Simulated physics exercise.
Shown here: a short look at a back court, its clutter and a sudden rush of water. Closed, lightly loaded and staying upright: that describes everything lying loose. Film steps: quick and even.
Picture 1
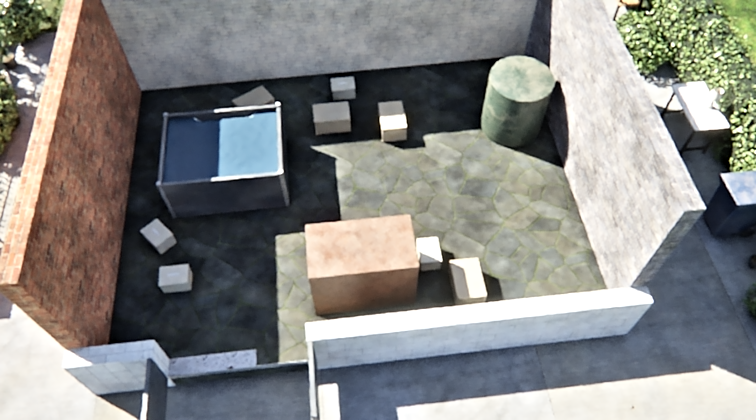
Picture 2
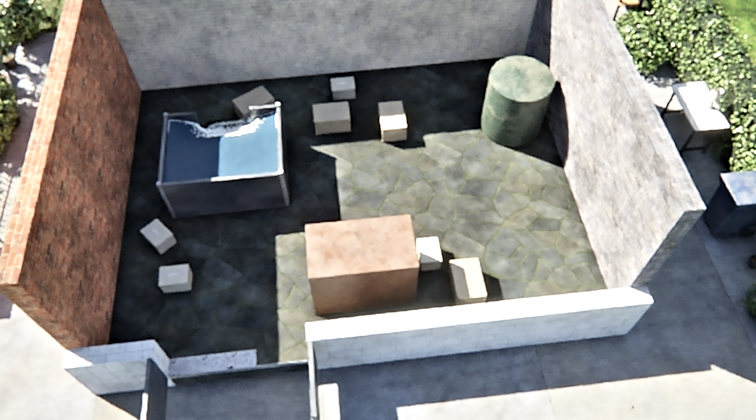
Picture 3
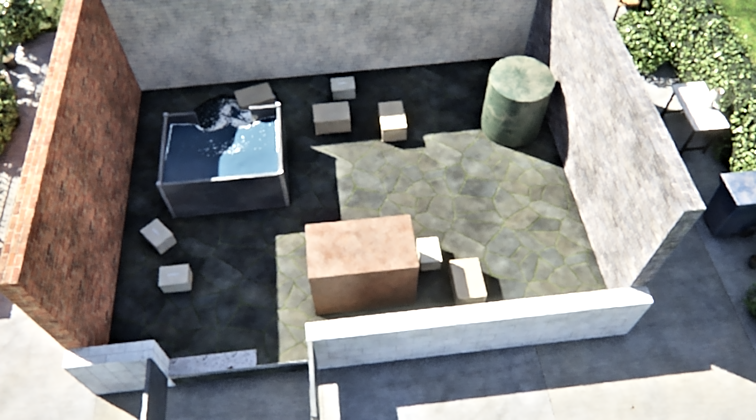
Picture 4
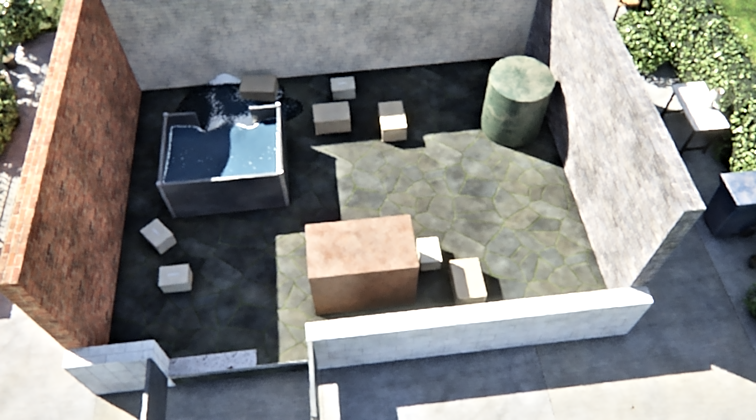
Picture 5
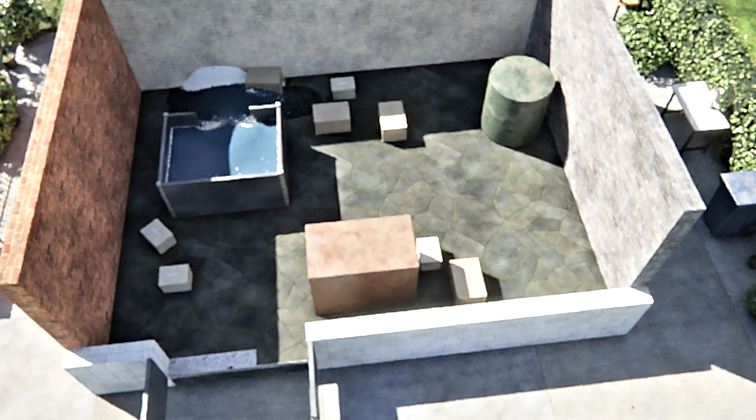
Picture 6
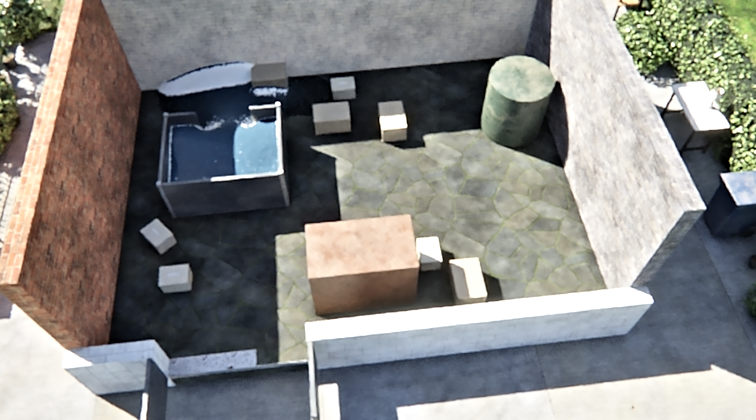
Water in the open tank surged and splashed over its back edge onto the dark ground, nudging one pale block toward the rear wall, while the other blocks and the green cylinder stayed put.
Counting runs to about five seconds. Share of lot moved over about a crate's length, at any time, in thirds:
The portion knocked well out of place is a third to two thirds.
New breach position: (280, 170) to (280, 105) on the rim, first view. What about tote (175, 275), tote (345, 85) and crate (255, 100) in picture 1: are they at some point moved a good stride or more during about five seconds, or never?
First stays short of it, second covers that distance, third stays short of it.
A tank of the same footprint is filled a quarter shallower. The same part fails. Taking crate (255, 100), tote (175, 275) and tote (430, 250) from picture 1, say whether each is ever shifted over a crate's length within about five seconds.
Answers in the order asked: Went past the threshold, went past the threshold, stayed within the threshold.
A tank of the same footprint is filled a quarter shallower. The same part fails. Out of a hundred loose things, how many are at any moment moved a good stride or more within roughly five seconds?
That comes to 50 % of the lot.
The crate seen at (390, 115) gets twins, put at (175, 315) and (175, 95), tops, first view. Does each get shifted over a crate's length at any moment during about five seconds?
First one cleared the mark, second one cleared the mark.
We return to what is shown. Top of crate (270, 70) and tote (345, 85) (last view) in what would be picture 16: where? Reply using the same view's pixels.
My guess is around (390, 85) and around (370, 115).
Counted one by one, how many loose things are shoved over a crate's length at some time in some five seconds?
The figure is 4.
A moment on, 1 of 8 are well off their spots; 0 afloat.
Next, 2 of 8 are well off their spots; 0 afloat.
Later, 4 of 8 are well off their spots; 1 afloat.
In the end, 4 of 8 are well off their spots, and 4 have been at some point; 1 afloat.
